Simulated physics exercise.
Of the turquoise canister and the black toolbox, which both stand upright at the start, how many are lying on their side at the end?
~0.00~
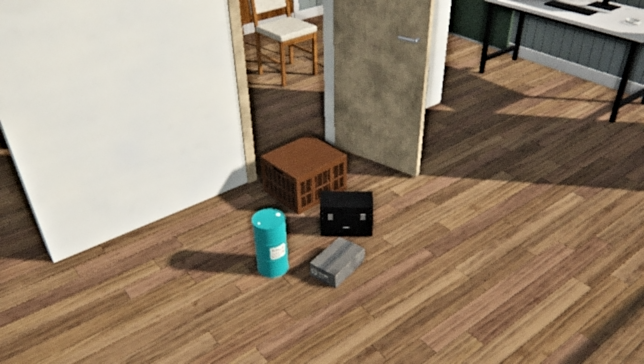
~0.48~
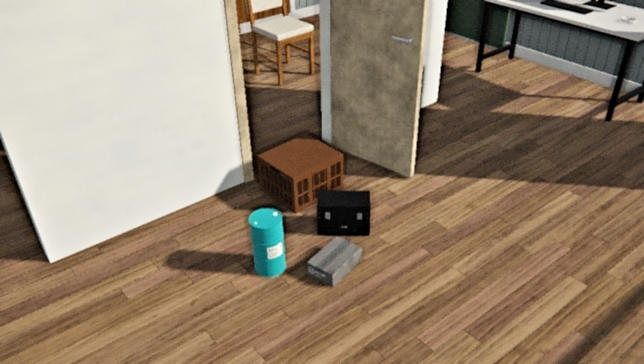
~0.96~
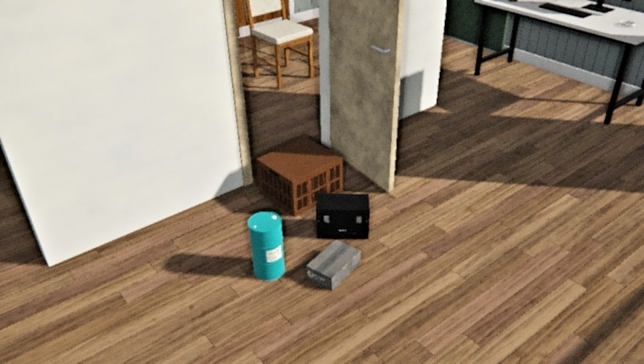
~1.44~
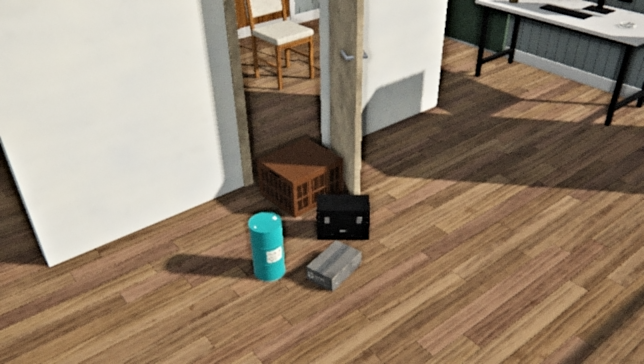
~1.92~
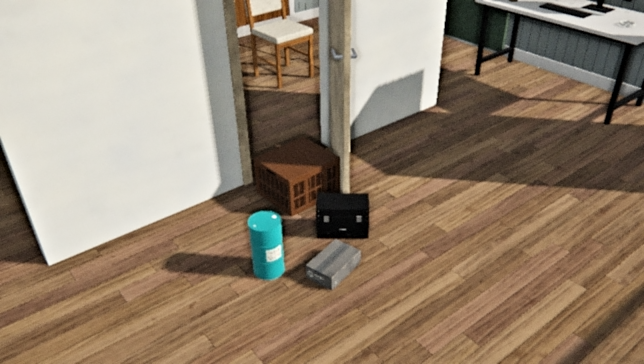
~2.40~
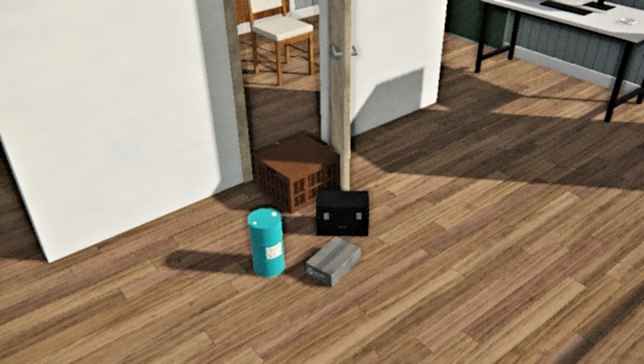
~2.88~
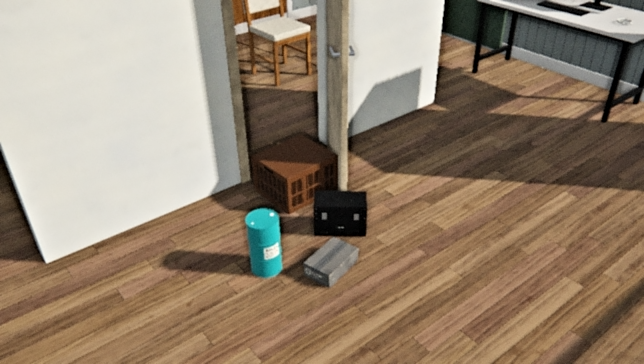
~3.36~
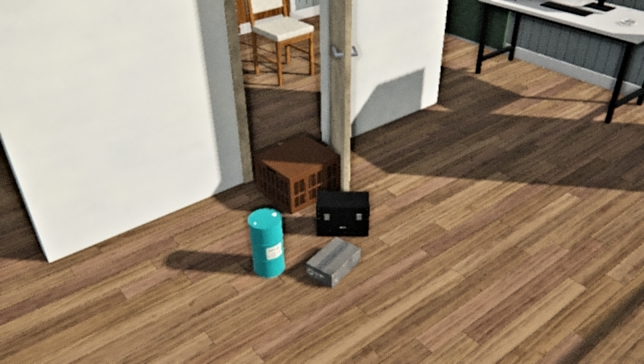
None of them are; the turquoise canister and the black toolbox both still stand upright at the end.
